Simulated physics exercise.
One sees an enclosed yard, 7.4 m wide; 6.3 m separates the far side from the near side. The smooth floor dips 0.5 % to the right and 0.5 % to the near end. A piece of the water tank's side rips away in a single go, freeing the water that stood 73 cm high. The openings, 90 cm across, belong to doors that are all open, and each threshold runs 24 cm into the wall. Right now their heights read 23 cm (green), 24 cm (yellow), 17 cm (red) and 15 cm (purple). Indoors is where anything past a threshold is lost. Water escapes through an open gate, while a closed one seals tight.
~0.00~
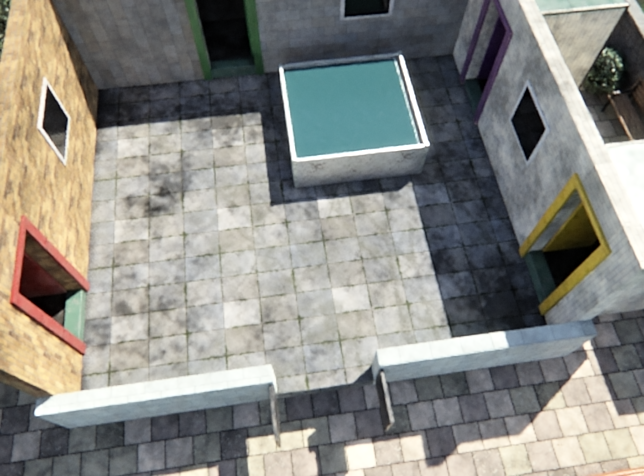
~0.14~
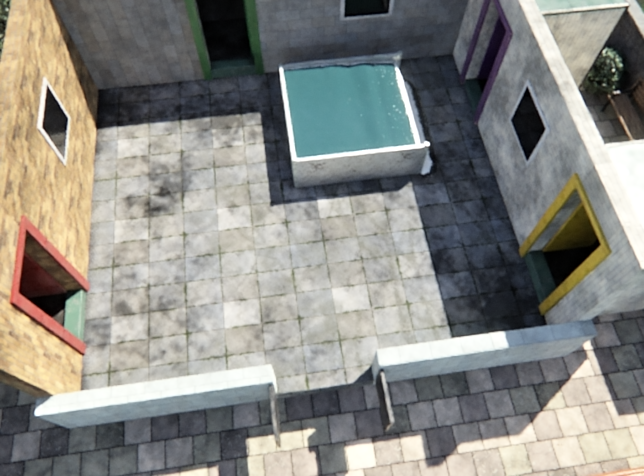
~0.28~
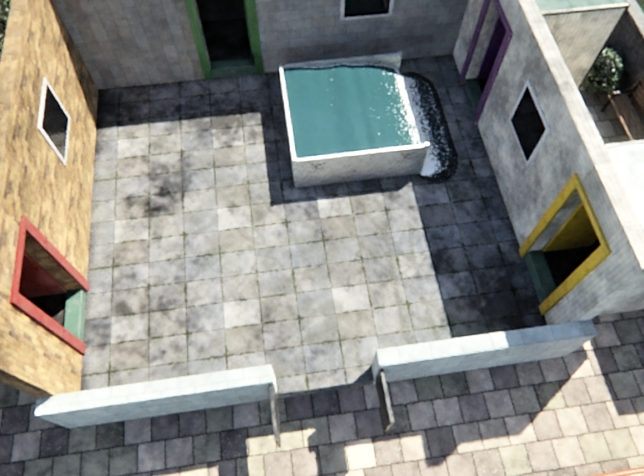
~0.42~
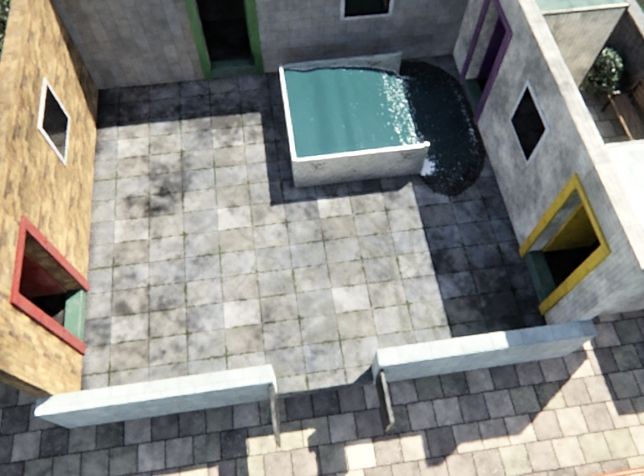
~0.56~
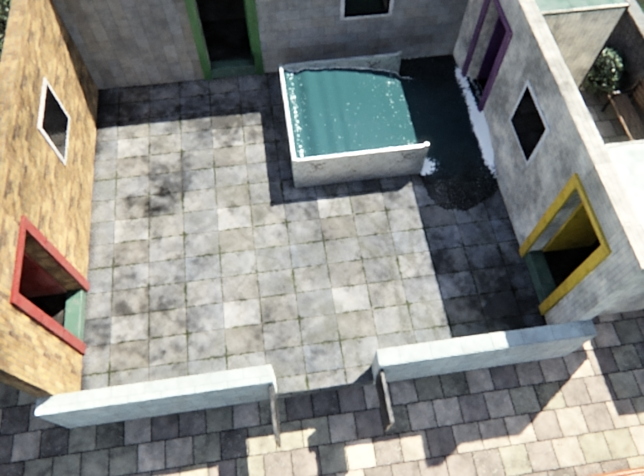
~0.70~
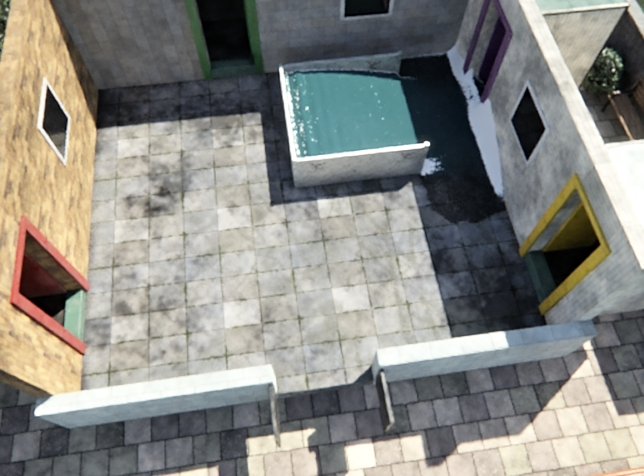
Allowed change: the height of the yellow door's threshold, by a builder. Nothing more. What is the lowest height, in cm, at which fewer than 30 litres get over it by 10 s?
10.5 cm.
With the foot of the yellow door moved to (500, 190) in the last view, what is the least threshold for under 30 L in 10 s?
Around 21 cm would do it.
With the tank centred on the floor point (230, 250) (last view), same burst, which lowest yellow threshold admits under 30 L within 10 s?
You'd need some 30 cm.
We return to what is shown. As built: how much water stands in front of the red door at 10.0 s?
Roughly 8.5 cm deep.
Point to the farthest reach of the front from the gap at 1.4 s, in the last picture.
Front tip: Approx. (537, 297) px.
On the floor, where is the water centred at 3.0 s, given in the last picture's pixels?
Around (415, 156).
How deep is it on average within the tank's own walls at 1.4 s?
I'd put it at some 38 centimetres on average.
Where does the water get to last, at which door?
The red one.
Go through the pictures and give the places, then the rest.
The first frame shows still water, 73 cm deep, in the water tank at (350, 107); the yellow door at (555, 255) is dry.
In the second frame, the front is at (431, 168), 0.3 m from the gap at (407, 116); 0.5 m2 of floor is wet, 73 cm left at the back.
In the third frame, the gap is at (407, 118), the front 0.8 m out at (451, 148); the back of the water tank holds 73 cm.
In the fourth frame, water pours out at (406, 119) and has run 1.3 m, to (479, 147); about 11 cm deep outside, 73 cm at the back.
In the fifth frame, water pours out at (406, 119) and has run 1.6 m, to (486, 111); about 12 cm deep outside, 67 cm at the back.
In the sixth frame, the front is at (505, 205), 1.7 m from the gap at (406, 120); 5.1 m2 of floor is wet, 61 cm left at the back; 1.5 m in a straight line remain to the yellow door at (555, 255).
After 1.4 s water covers 15 % of the floor, deepest (52 cm) near (469, 128); 4 cm at the yellow door, 0 litres in over its 24 cm threshold.
After 3.0 s water covers 35 % of the floor, deepest (35 cm) near (455, 60); 9 cm at the yellow door, 0 litres in over its 24 cm threshold.
After 10.0 s water covers 95 % of the floor, deepest (12 cm) near (248, 370); 10 cm at the yellow door, 0 litres in over its 24 cm threshold.
At the yellow door as built, the water arrived by 1.3 s and peaked near 15 cm at 6.6 s.
With a threshold of 9.5 cm, 42 litres would have come in within the 10 s; with 11.5 cm, 24 litres. So under 30 litres takes about 10.5 cm.
